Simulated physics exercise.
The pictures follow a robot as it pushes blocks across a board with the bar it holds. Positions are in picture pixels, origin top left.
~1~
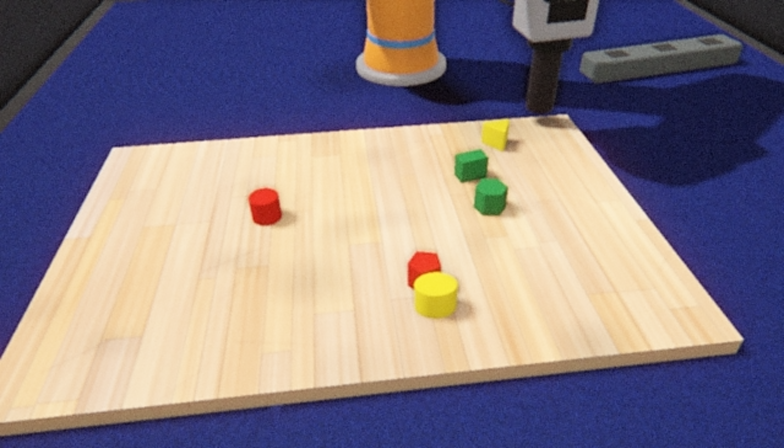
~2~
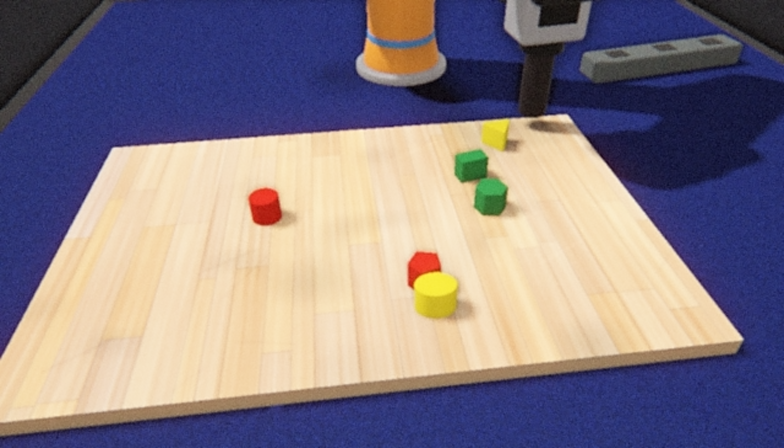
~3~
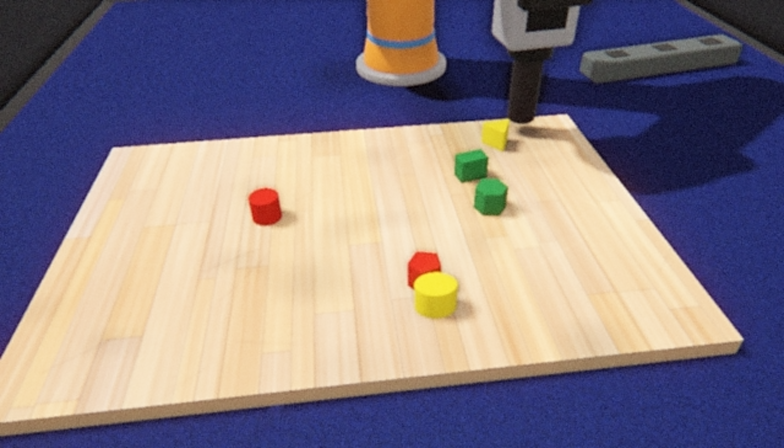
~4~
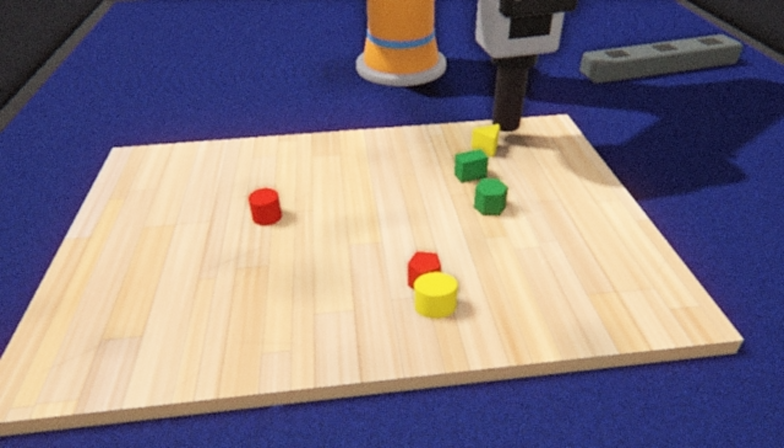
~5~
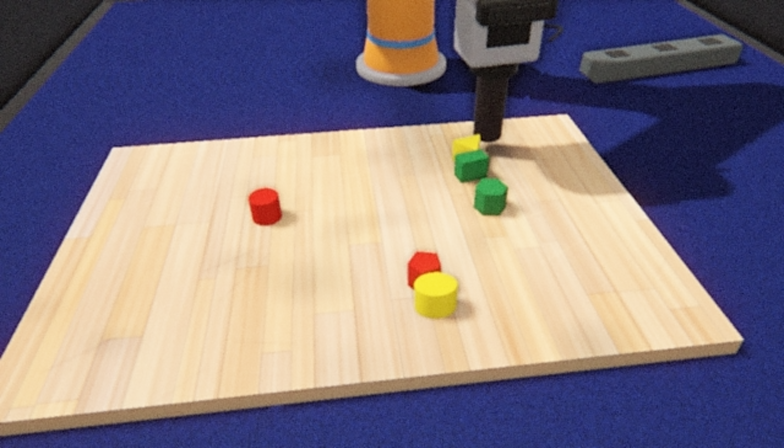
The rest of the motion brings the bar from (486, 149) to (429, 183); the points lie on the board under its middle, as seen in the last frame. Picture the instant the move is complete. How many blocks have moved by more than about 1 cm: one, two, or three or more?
Of all the blocks, two travel more than a centimetre.
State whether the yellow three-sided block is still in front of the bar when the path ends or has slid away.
It is still ahead of the bar.
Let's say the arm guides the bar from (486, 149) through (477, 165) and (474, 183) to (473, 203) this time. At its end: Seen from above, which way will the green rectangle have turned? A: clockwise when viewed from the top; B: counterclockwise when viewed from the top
Correct choice: A.
What follows on the original path. One third of the way, bar at (468, 148); yellow three-sided block at (454, 153), turned 25° anticlockwise; green rectangle at (470, 165).
Two thirds of the way, bar at (449, 158); yellow three-sided block at (442, 163), turned 80° anticlockwise; green rectangle at (470, 165).
At the end, bar at (429, 170); yellow three-sided block at (426, 177), turned 100° anticlockwise; green rectangle at (470, 165); green six-sided block unmoved.
